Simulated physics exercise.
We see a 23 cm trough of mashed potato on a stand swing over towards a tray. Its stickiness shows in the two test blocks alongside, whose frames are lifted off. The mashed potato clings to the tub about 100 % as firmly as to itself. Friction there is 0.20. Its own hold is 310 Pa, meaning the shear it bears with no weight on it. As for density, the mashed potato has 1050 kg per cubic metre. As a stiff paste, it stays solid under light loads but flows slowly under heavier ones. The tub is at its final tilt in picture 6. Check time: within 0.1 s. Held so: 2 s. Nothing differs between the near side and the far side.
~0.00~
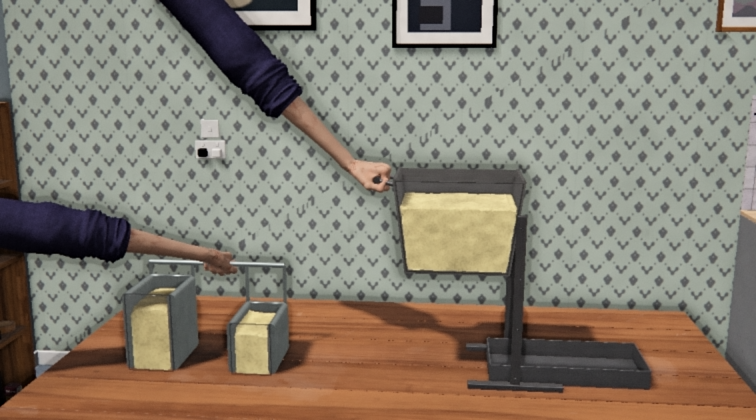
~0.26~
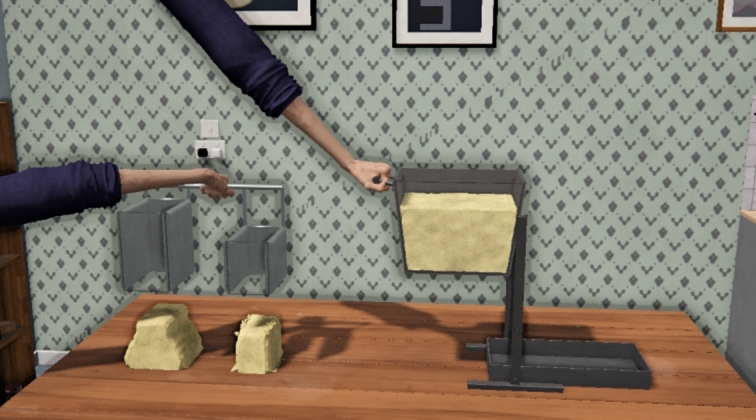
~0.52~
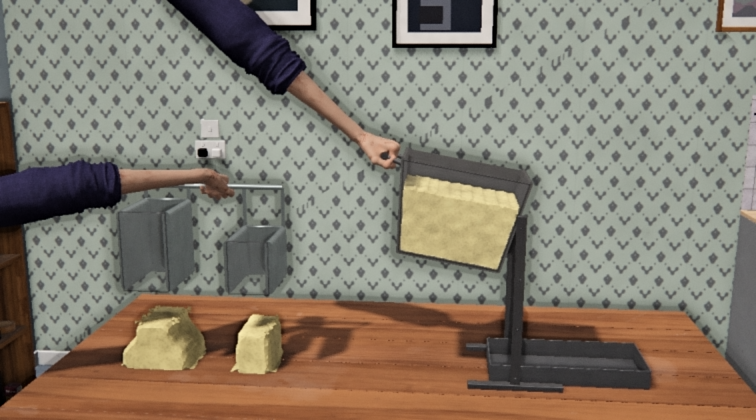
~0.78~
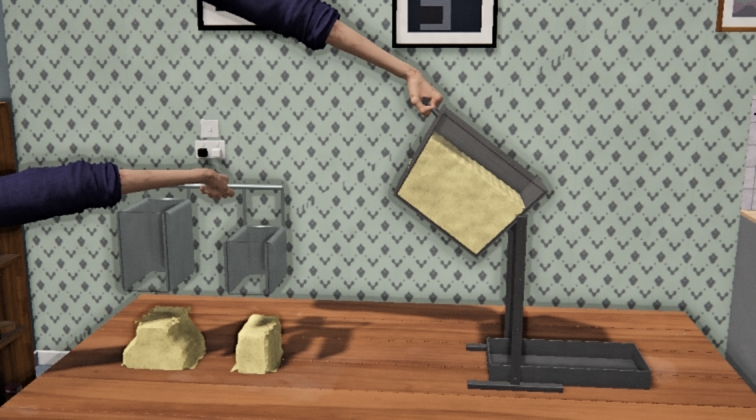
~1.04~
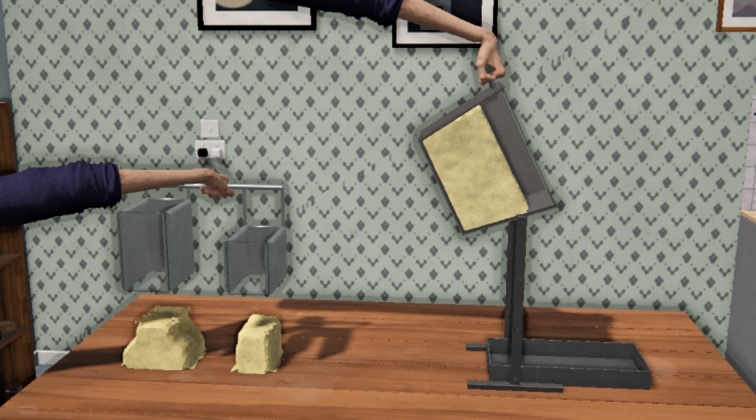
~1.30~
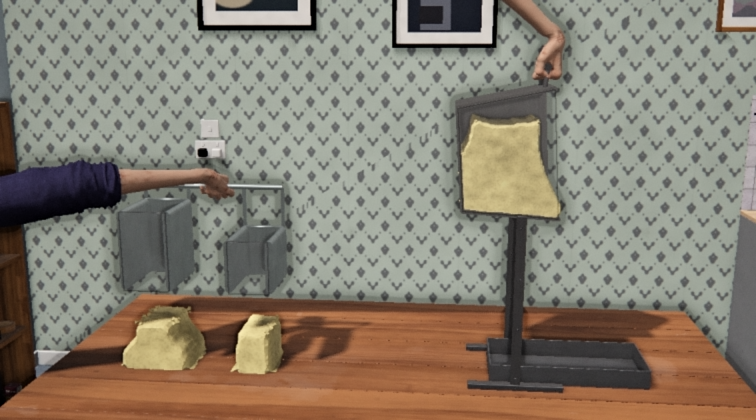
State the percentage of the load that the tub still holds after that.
The tub still holds roughly 44 %.
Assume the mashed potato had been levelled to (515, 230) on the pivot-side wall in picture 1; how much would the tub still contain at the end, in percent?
Around 80 per cent.
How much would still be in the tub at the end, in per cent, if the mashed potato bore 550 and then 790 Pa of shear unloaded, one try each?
You'd see 100 percent the first time and 100 percent the second.
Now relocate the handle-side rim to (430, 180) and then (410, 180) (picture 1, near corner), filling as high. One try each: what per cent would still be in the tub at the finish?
Roughly 70 %, then 55 %.
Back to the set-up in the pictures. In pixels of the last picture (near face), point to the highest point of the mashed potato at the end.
Around (497, 175).
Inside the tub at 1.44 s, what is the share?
Near 85 %.
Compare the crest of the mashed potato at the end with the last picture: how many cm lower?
About 13 cm.
After 1.44 s, the tub is at 86 degrees and holds 83 %.
After 1.61 s, the tub is at 86 degrees and holds 55 %.
After 1.78 s, the tub is at 86 degrees and holds 45 %.
After 1.95 s, the tub is at 86 degrees and holds 44 %.
After 3.30 s, the tub is at 86 degrees and holds 44 %.
